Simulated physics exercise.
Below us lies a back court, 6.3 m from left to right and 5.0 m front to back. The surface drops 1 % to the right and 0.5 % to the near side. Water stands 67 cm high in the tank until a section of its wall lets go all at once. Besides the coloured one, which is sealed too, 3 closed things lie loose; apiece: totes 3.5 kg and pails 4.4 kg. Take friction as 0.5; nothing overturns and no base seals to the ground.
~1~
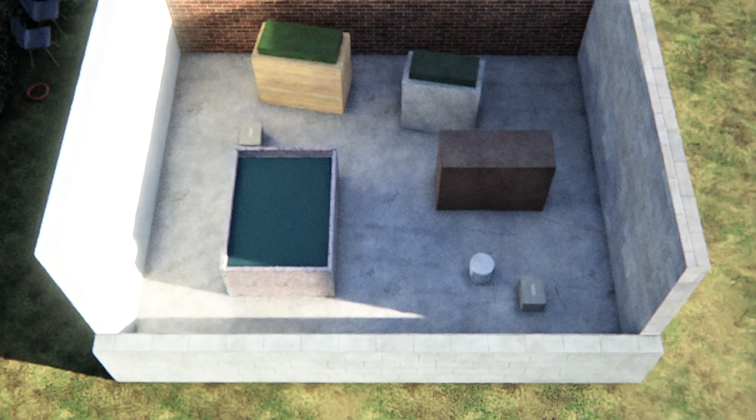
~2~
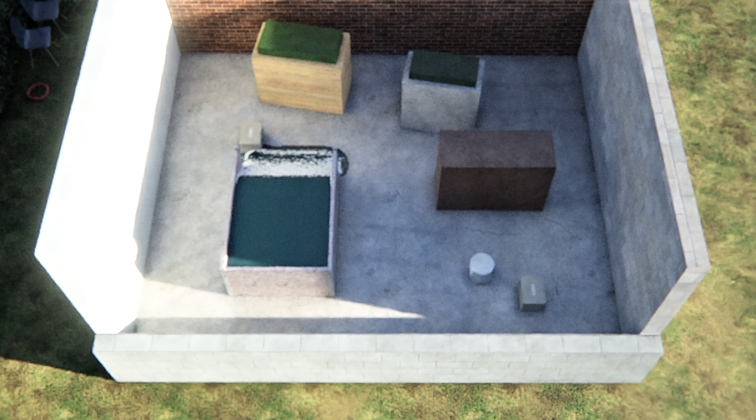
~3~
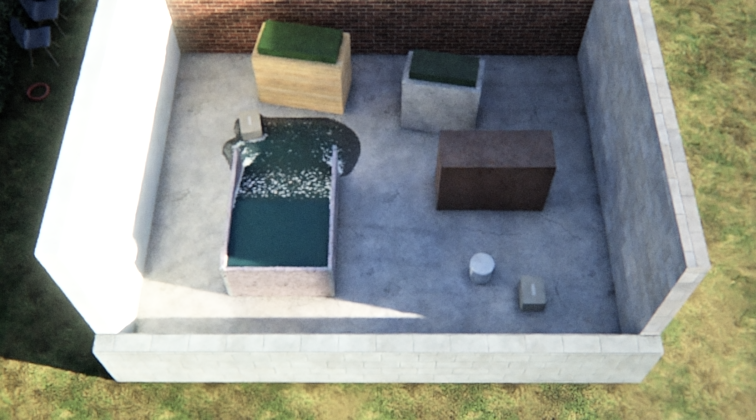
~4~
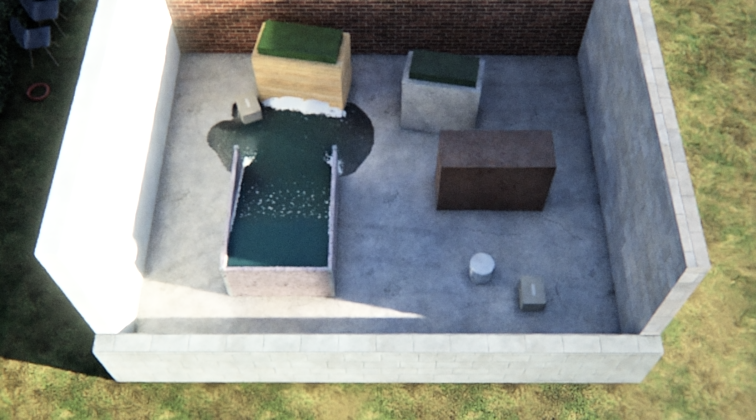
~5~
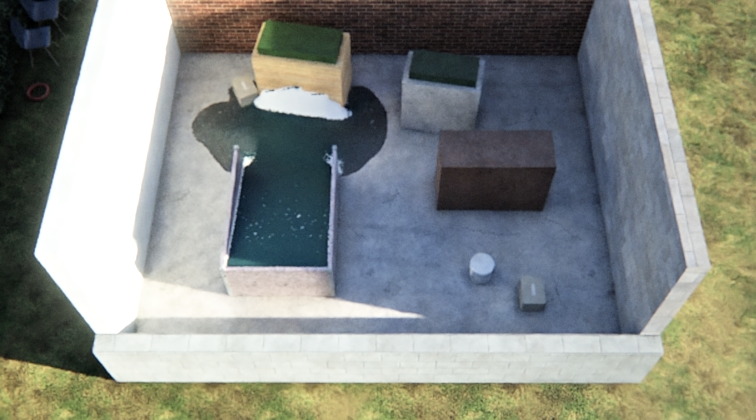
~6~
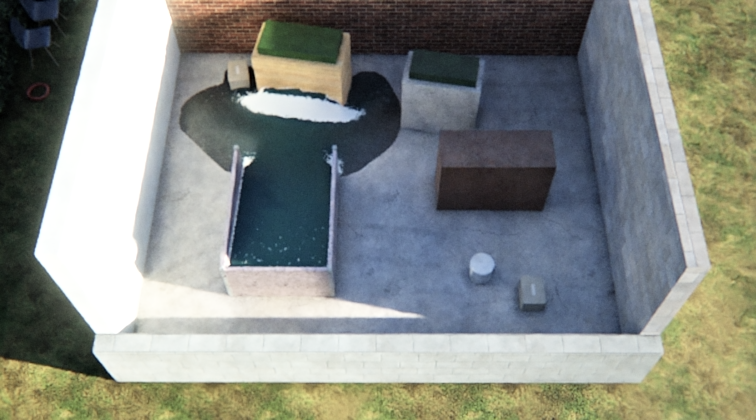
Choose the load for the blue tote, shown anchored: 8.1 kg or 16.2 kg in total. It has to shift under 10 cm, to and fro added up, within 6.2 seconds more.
For it, neither load is enough.
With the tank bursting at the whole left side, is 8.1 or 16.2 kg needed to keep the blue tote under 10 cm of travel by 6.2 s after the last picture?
Then only the higher weight holds it.
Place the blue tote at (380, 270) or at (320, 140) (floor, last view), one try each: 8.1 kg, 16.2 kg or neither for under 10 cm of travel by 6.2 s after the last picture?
In that order: The smaller is enough; neither is enough.
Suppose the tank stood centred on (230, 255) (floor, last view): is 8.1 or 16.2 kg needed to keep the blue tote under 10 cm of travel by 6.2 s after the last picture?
In that case neither weight holds it.
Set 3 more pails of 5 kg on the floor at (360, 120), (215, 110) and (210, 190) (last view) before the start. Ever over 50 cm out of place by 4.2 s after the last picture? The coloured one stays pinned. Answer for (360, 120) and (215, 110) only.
In that order: More, past it.
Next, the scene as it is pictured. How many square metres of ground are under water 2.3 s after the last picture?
Some 19 m2.
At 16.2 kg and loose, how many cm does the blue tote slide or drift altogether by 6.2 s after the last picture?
About 20 cm.
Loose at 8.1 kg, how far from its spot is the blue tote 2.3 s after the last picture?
Roughly 10 cm.
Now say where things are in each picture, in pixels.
In the first frame, the blue tote is out of sight; water covers 2.4 m2; 0 of 4 have shifted.
In the second frame, the blue tote is out of sight; 3.1 m2 under water; 0 of 4 have shifted.
In the third frame, the blue tote is out of sight; 4.0 m2 under water; 1 of 4 have shifted.
In the fourth frame, the blue tote is out of sight; 5.0 m2 under water; 1 of 4 have shifted.
In the fifth frame, the blue tote is out of sight; water covers 5.7 m2; 1 of 4 have shifted.
In the sixth frame, the blue tote is out of sight; water covers 6.7 m2; 1 of 4 have shifted.
Then, 0.6 s after the last picture the blue tote would be 0 cm from its start with 8.1 kg and 0 cm from its start with 16.2 kg; 0 cm of water round it then.
Then, 2.3 s after the last picture the blue tote would be 14 cm from its start with 8.1 kg and 0 cm from its start with 16.2 kg; 4 cm of water round it then.
Then, 4.2 s after the last picture the blue tote would be 29 cm from its start with 8.1 kg and 8 cm from its start with 16.2 kg; 7 cm of water round it then.
Then, 6.2 s after the last picture the blue tote would be 152 cm from its start with 8.1 kg and 22 cm from its start with 16.2 kg; 8 cm of water round it then.
